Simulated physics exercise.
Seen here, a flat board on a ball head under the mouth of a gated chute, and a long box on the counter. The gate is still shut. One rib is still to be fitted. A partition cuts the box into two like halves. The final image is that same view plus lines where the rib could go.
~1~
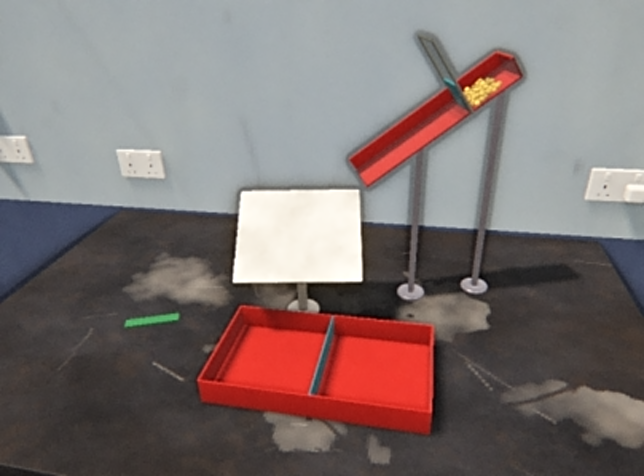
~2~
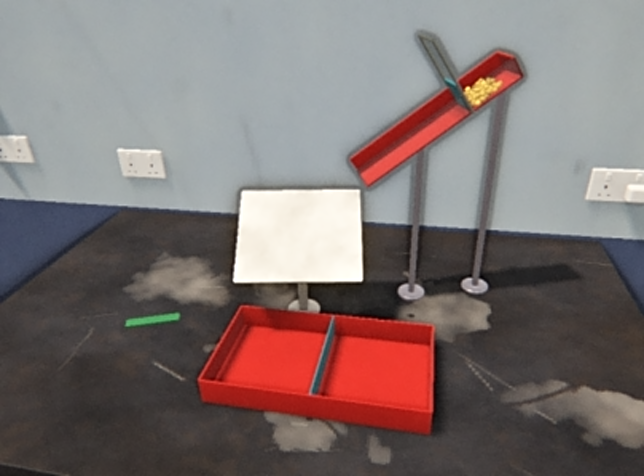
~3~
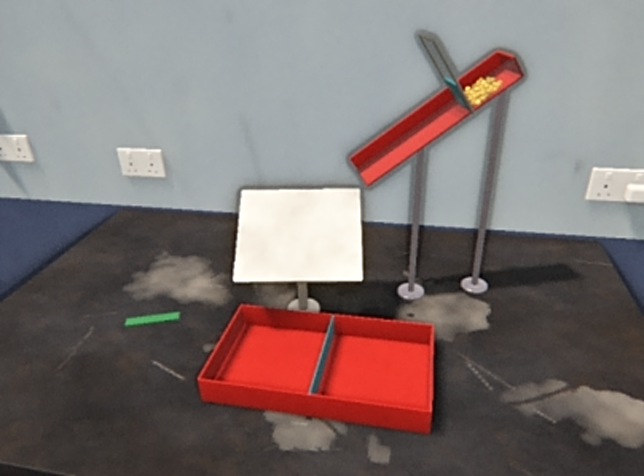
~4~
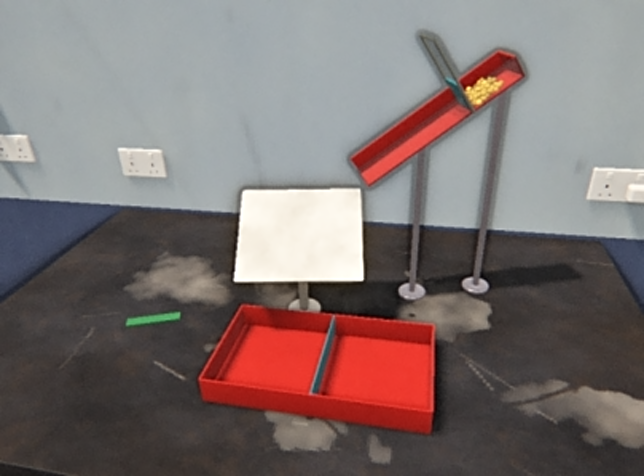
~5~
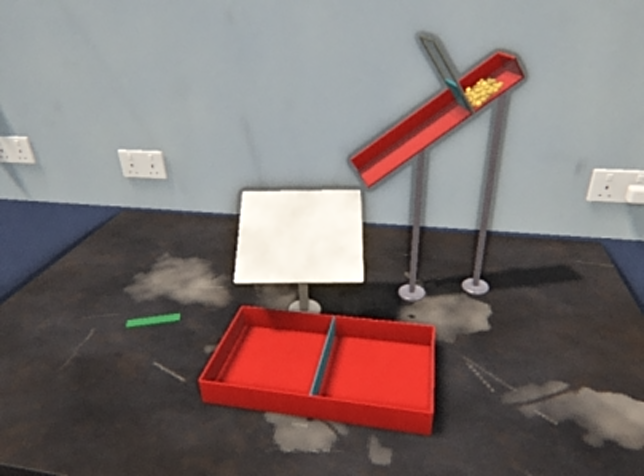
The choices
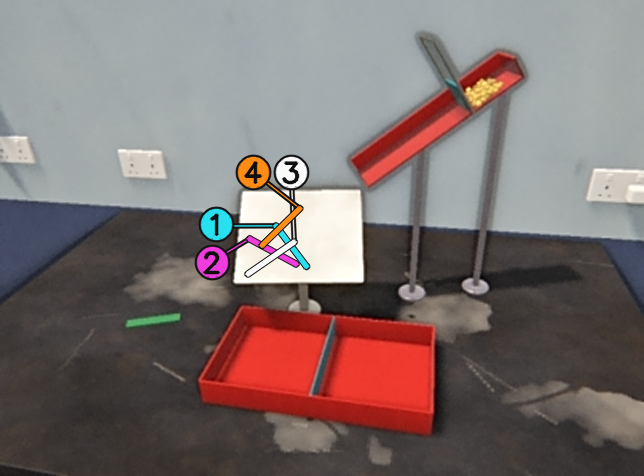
A red sloping chute on two grey posts stands at the right of a dark, scuffed counter, seen from slightly above against a pale blue wall with white sockets. Yellow puffed pieces sit behind its blue-grey gate, with a tilted white board at centre, a divided red box in front and a green strip at left. Nothing visibly moves, and the view stays practically still.
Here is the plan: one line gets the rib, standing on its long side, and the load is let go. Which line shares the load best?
1 is best.
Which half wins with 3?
More lands on the left.
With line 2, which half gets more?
Left.
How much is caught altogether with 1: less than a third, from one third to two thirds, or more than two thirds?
It is more than two thirds.
On the marked copy, line 1 from (275, 225) to (306, 266); line 2 from (249, 238) to (296, 264); line 3 from (294, 241) to (247, 274); line 4 from (299, 208) to (262, 245).
Choosing 1, of what is caught, about half in the left half, about half in the right.
Choosing 2, of what is caught, nearly all in the left half, a stray few in the right.
Choosing 3, of what is caught, nearly all in the left half, a stray few in the right.
Choosing 4, of what is caught, nearly all in the left half, a stray few in the right.
